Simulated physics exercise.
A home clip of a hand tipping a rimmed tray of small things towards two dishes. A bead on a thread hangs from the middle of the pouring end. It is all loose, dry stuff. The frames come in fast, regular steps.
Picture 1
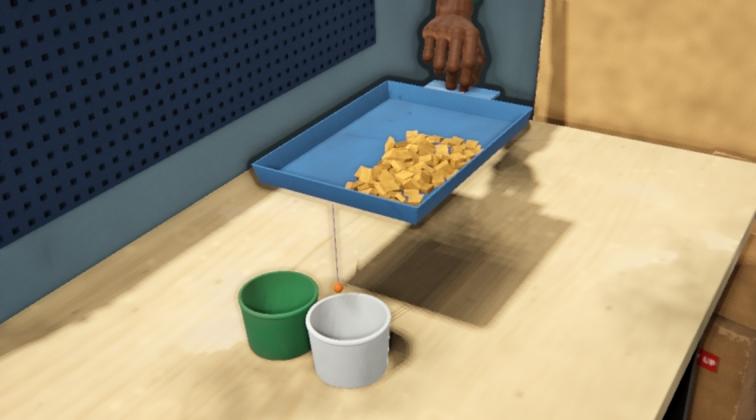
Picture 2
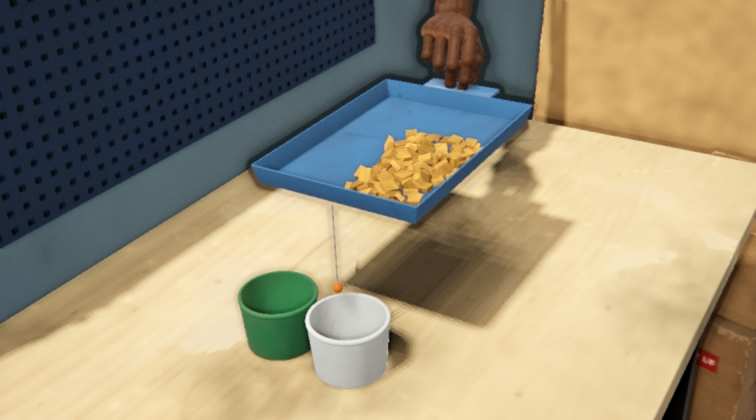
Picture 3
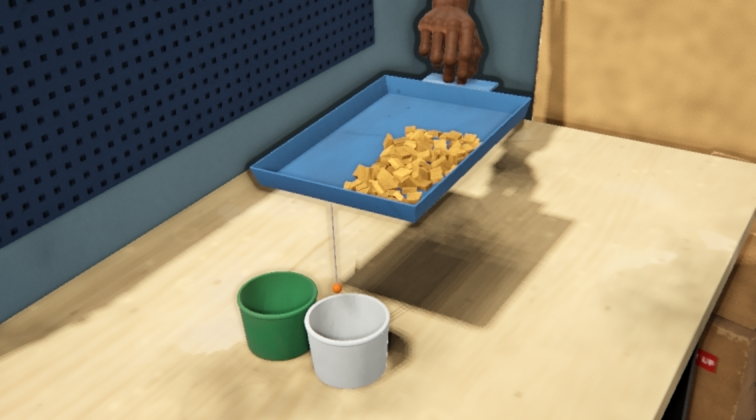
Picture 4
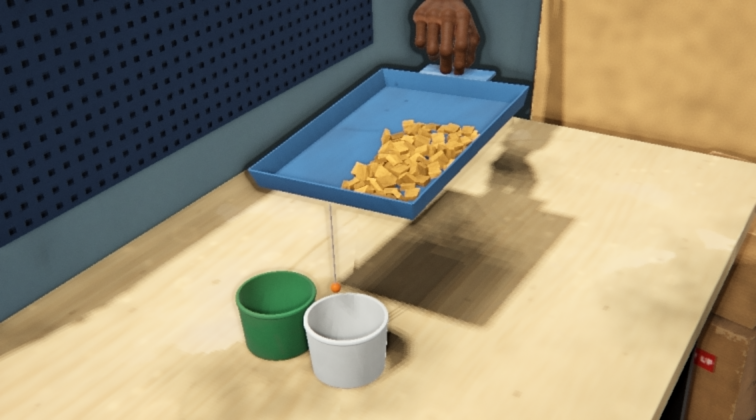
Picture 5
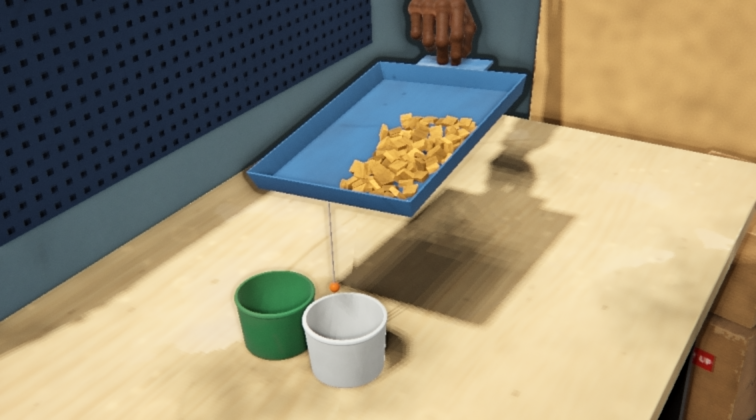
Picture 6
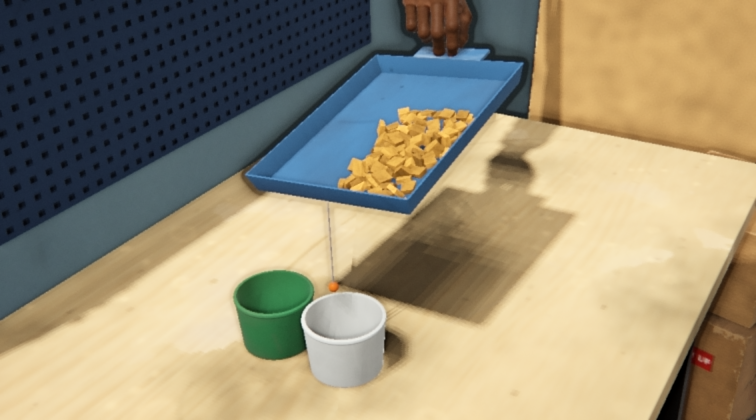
In the video, a hand holds a rimmed blue tray of yellowish square pieces above a green dish and a white dish, then gradually raises its handle end, tilting the tray slightly while the pieces barely shift within it.
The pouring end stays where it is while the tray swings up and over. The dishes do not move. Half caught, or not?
They take more than half between them.
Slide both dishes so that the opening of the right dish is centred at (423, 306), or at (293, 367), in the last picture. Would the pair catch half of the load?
In turn: The smaller part; not half.
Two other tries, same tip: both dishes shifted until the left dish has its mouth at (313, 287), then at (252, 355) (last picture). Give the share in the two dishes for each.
Roughly 30 per cent, and 0 per cent.
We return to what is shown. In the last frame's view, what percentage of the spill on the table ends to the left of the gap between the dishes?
Close to 90 per cent.
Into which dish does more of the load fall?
More ends in the left dish.
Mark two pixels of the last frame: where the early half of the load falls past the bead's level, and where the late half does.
Around (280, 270) and then (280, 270).
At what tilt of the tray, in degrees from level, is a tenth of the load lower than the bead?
Roughly 85°.
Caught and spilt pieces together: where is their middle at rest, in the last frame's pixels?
Around (275, 324).
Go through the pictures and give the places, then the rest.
In the first frame, corners of the pouring end (260, 163) and (415, 204), level; middle of the load (420, 166), cereal squares; left dish (257, 332); right dish (327, 358); bead on its thread (338, 288).
In the second frame, corners of the pouring end (259, 164) and (414, 203), level; middle of the load (419, 165).
In the third frame, corners of the pouring end (258, 166) and (413, 202), tipped barely, lowest at the left corner; middle of the load (418, 162).
In the fourth frame, corners of the pouring end (256, 168) and (410, 200), tipped a little, lowest at the left corner; middle of the load (416, 157).
In the fifth frame, corners of the pouring end (254, 170) and (408, 198), tipped a little, lowest at the left corner; middle of the load (414, 152).
In the sixth frame, corners of the pouring end (253, 172) and (405, 195), tipped a little, lowest at the left corner; middle of the load (412, 148); left dish (252, 331); right dish (323, 358).
Just after the last frame, tray tipped steeply; almost all on the tray; just a few in the air.
A moment on, tray tipped right over; the larger part on the tray; about a tenth in the left dish; just a few outside both; just a few in the air.
Further on, tray tipped past a quarter turn; just a few in the right dish; roughly two thirds in the left dish; roughly a quarter outside both.
When it is over, tray tipped past a quarter turn; just a few in the right dish; roughly two thirds in the left dish; roughly a quarter outside both.
